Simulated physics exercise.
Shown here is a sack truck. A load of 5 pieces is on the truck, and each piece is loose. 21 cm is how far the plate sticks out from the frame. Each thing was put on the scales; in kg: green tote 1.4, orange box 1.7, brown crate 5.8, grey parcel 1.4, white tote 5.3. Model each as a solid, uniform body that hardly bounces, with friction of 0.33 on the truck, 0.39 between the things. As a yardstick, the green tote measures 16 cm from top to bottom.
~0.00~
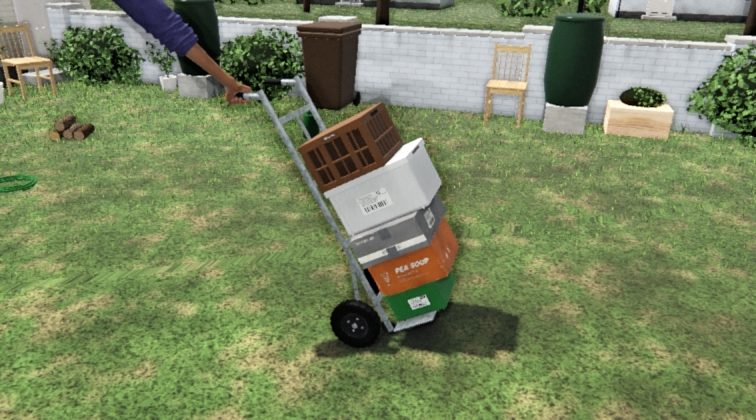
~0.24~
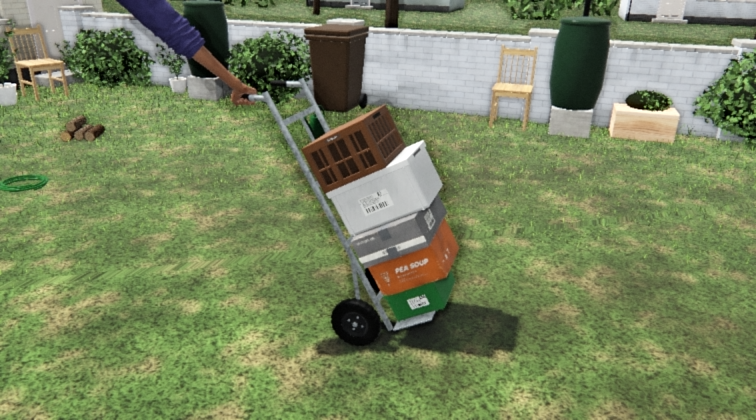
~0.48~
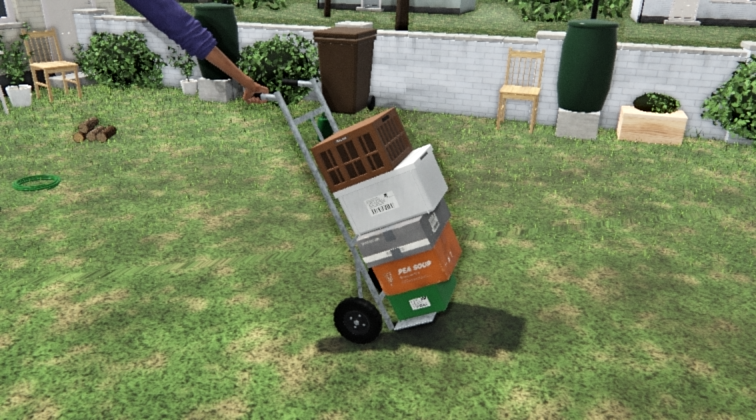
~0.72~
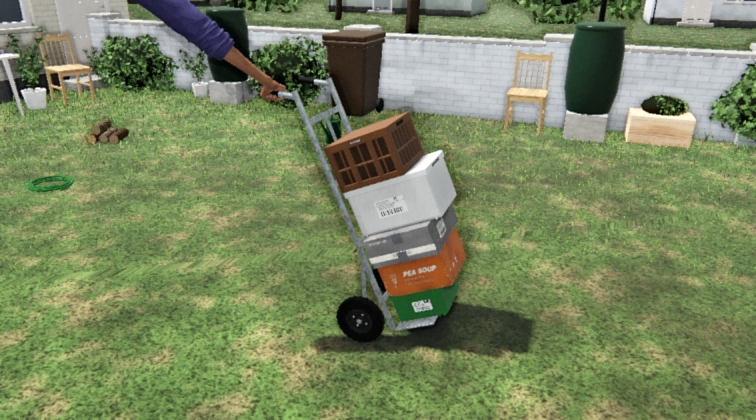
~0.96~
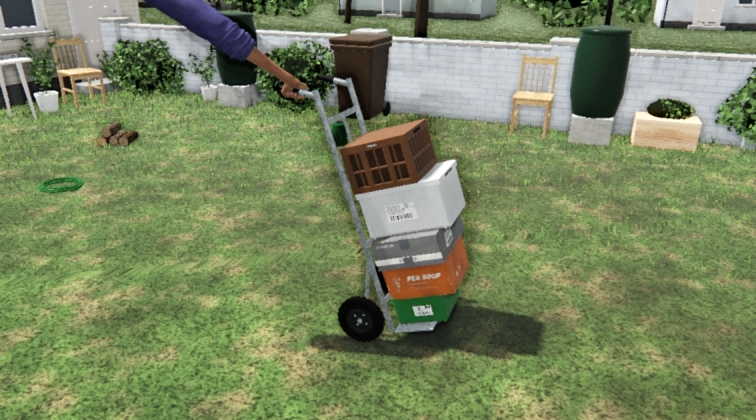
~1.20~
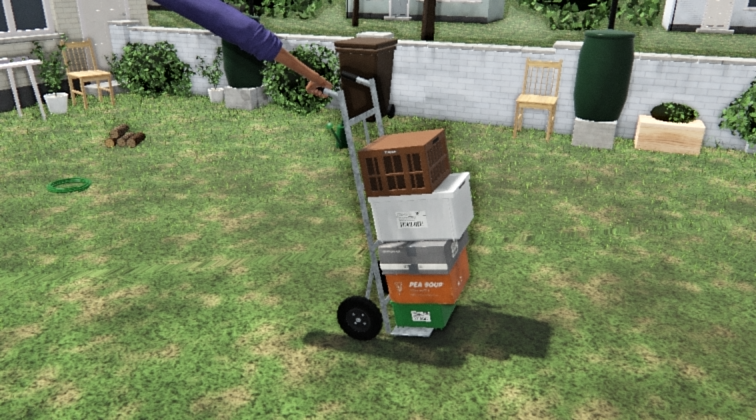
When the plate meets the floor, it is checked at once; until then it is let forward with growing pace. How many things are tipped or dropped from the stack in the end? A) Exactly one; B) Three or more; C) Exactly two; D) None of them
Answer: B.
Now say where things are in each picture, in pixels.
In the first frame, leaning back 30°; green tote (421, 288); orange box (414, 256).
In the second frame, leaning back 29°; white tote (387, 189); brown crate (356, 148).
In the third frame, leaning back 27°; grey parcel (405, 228); white tote (393, 191).
In the fourth frame, leaning back 24°; brown crate (376, 152); grey parcel (412, 231).
In the fifth frame, leaning back 19°; white tote (413, 200); brown crate (390, 156).
In the sixth frame, leaning back 12°; green tote (425, 302); orange box (429, 273).
Around 2.00 s, truck upright; orange box tipped 17° against what carries it near (449, 288); green tote tipped 17° against what carries it near (430, 309); brown crate tipped 17° against what carries it.
Around 2.30 s, truck upright; brown crate and white tote now dropped from the stack; orange box tipped 42° against what carries it near (470, 296); green tote tipped 42° against what carries it near (441, 305).
Around 2.60 s, truck upright; orange box and grey parcel now dropped from the stack; green tote on its side near (465, 312).
Finally (3.8 s), dropped from the stack, orange box, brown crate, grey parcel and white tote; on their side or leaning hard on the truck, green tote. In the last view, green tote near (464, 312), orange box near (501, 315).
